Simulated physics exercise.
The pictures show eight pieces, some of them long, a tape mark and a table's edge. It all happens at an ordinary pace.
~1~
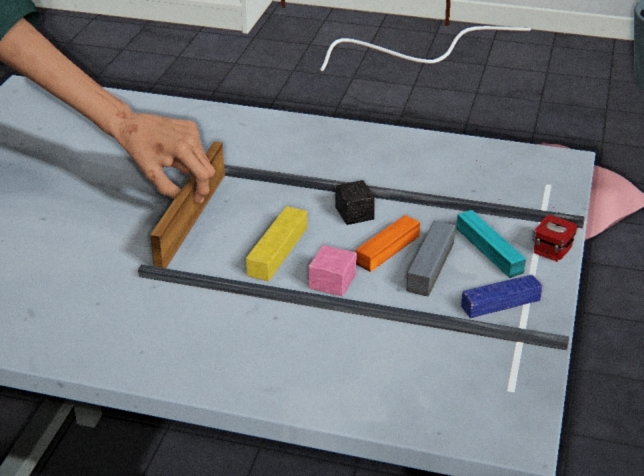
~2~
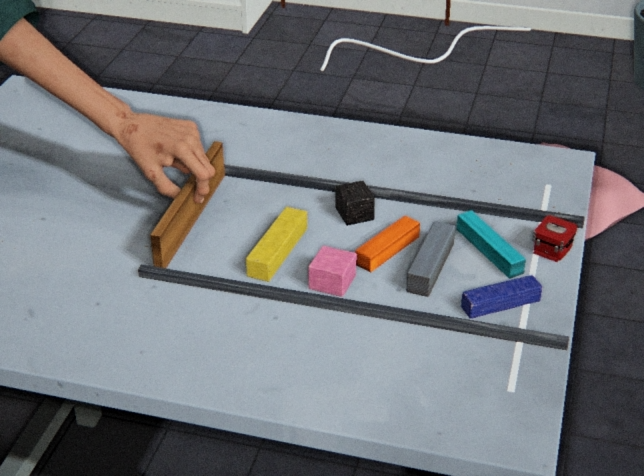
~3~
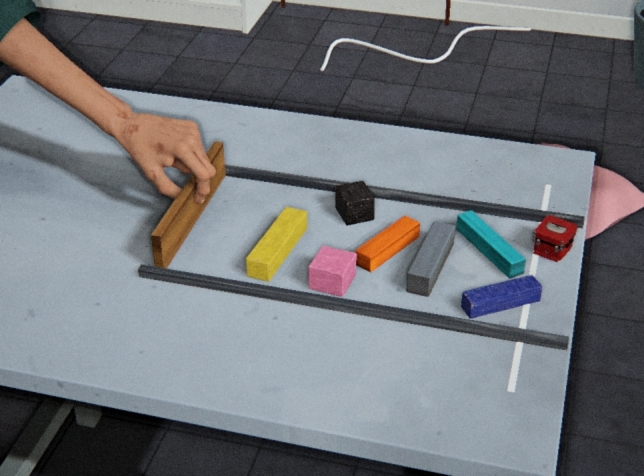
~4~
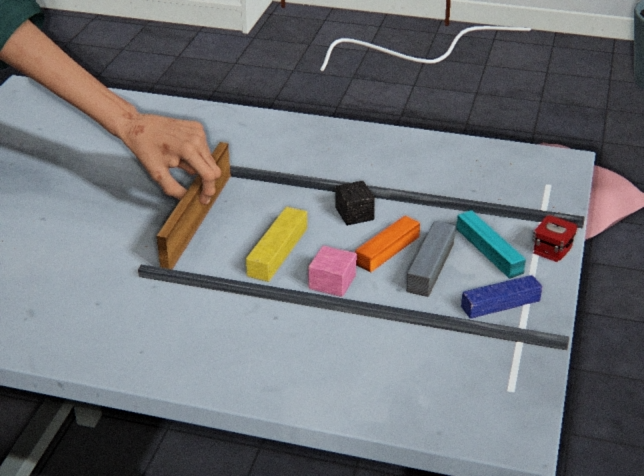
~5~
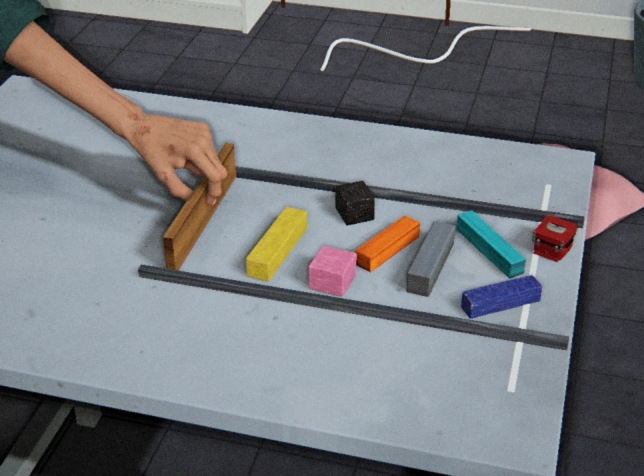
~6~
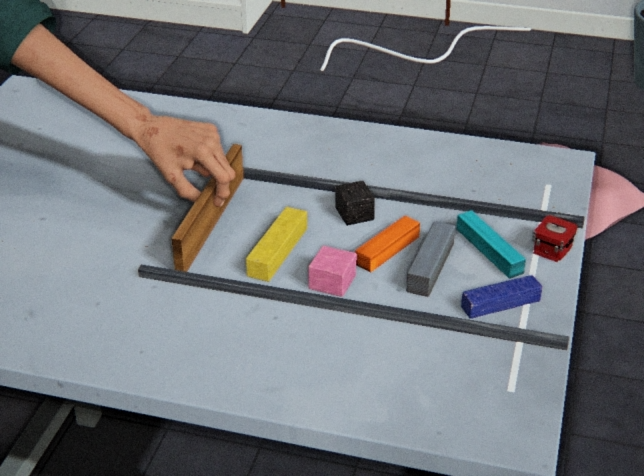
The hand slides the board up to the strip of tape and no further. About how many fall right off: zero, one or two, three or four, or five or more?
Outcome: The number that fall off is three or four.
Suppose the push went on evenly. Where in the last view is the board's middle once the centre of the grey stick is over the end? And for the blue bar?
Its middle is around (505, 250) and around (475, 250).
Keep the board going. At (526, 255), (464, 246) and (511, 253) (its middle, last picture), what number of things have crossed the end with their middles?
It would be 4, 0 and 3.
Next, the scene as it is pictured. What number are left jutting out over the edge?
It comes to 2.
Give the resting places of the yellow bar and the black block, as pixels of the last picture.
The yellow bar at (542, 285), the black block at (554, 239).
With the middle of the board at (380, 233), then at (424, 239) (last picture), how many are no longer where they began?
By then 5, and 7.
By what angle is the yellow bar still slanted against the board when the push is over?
Some 0 degrees.
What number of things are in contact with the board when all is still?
The number is 2.
A little later, none off yet; red case at rest near (554, 239); blue bar at rest near (502, 296); turquoise stick at rest near (490, 243).
When it is over, the number that fall off is three or four; down, grey stick, turquoise stick, blue bar and red case.
